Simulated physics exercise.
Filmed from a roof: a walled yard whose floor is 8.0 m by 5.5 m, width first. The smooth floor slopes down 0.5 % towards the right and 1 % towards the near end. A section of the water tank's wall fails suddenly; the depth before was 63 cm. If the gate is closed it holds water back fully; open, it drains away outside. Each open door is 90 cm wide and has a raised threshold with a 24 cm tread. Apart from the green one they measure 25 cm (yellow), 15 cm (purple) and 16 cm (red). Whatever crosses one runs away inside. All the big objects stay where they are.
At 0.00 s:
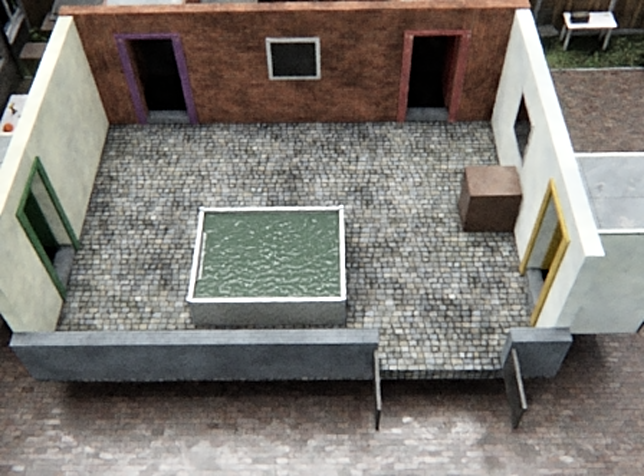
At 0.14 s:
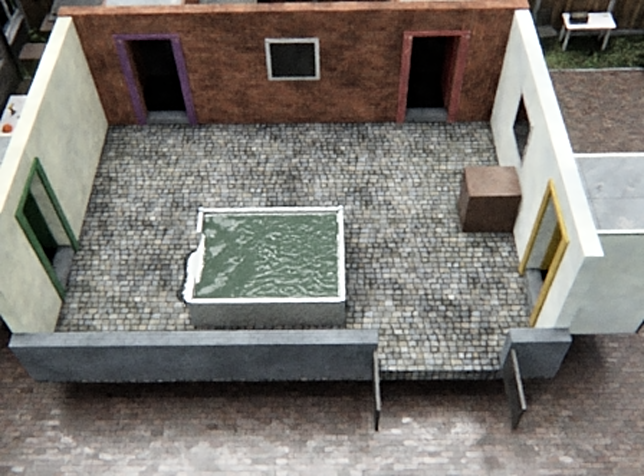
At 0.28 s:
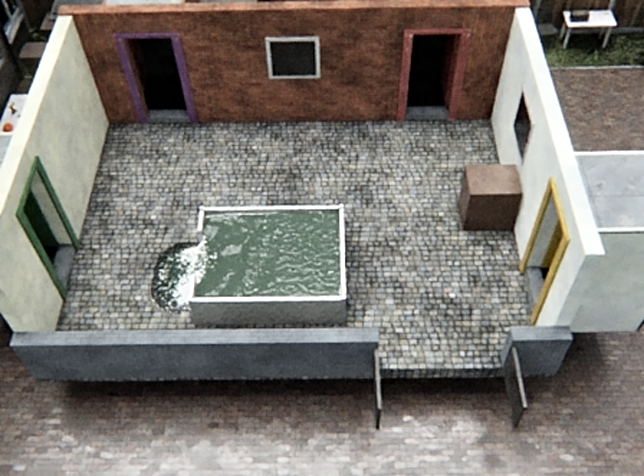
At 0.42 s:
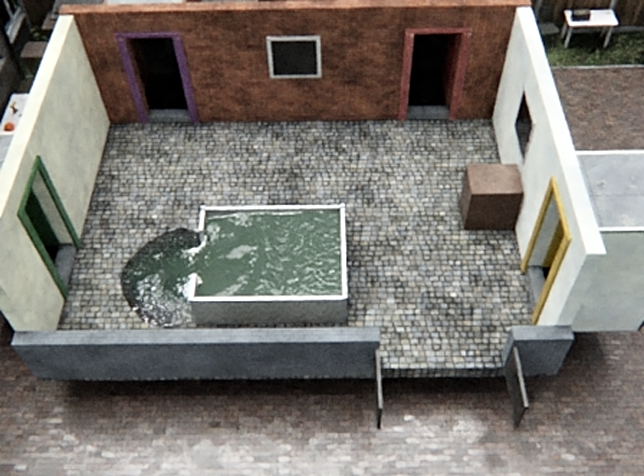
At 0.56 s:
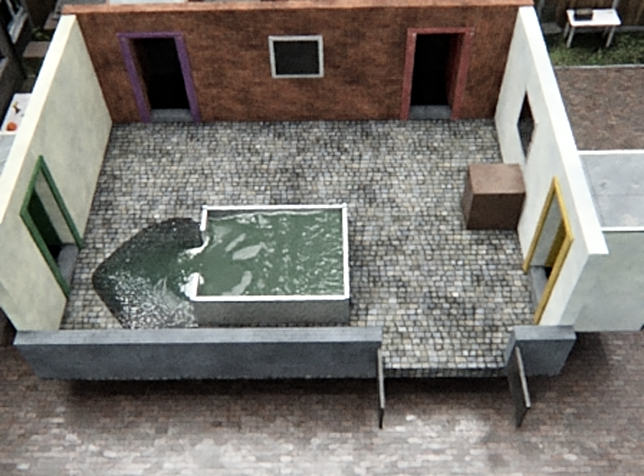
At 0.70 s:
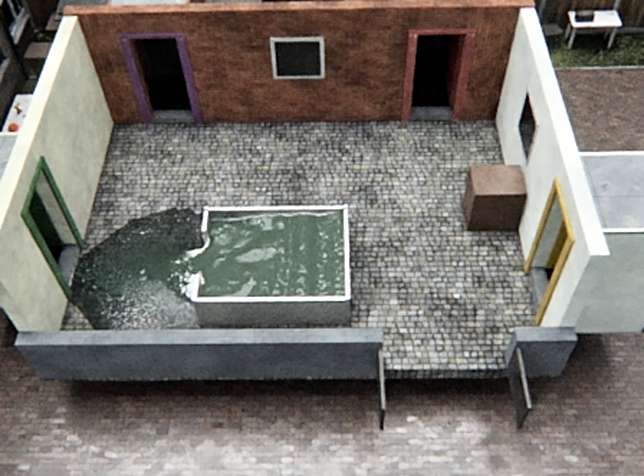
In a walled yard with a cobbled floor, green water sat still in a raised tank until its left side gave way, and water poured out and spread across the stones toward the left wall.
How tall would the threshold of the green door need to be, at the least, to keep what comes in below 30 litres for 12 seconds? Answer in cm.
Some 25 cm above the ground.
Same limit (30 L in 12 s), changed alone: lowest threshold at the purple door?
Roughly 10.0 cm at purple.
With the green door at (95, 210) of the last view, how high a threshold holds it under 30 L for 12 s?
About 12.0 cm.
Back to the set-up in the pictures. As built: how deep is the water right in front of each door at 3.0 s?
Depths in cm: Yellow 0, purple 10, red 0, green 27.
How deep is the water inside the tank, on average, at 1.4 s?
Roughly 47 cm on average.
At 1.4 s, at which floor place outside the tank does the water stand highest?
At about (54, 357).
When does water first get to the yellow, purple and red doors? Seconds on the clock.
Yellow 6.0 s, purple 2.6 s, red 6.0 s.
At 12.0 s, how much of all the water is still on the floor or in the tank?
Roughly 92 in a hundred.
After 1.4 s water covers 20 % of the floor, deepest (44 cm) near (54, 357); 31 cm at the green door, 14 litres in over its 21 cm threshold.
After 3.0 s water covers 25 % of the floor, deepest (30 cm) near (54, 357); 27 cm at the green door, 64 litres in over its 21 cm threshold.
After 12.0 s water covers 100 % of the floor, deepest (14 cm) near (541, 354); 7 cm at the green door, 75 litres in over its 21 cm threshold.
At the green door as built, the water arrived by 0.7 s and peaked near 33 cm at 2.0 s.
Run again over the same 12 s with other heights there, 61 litres in over 22 cm, 4 litres over 29.5 cm. The limit of 30 litres is kept from about 25 cm up.
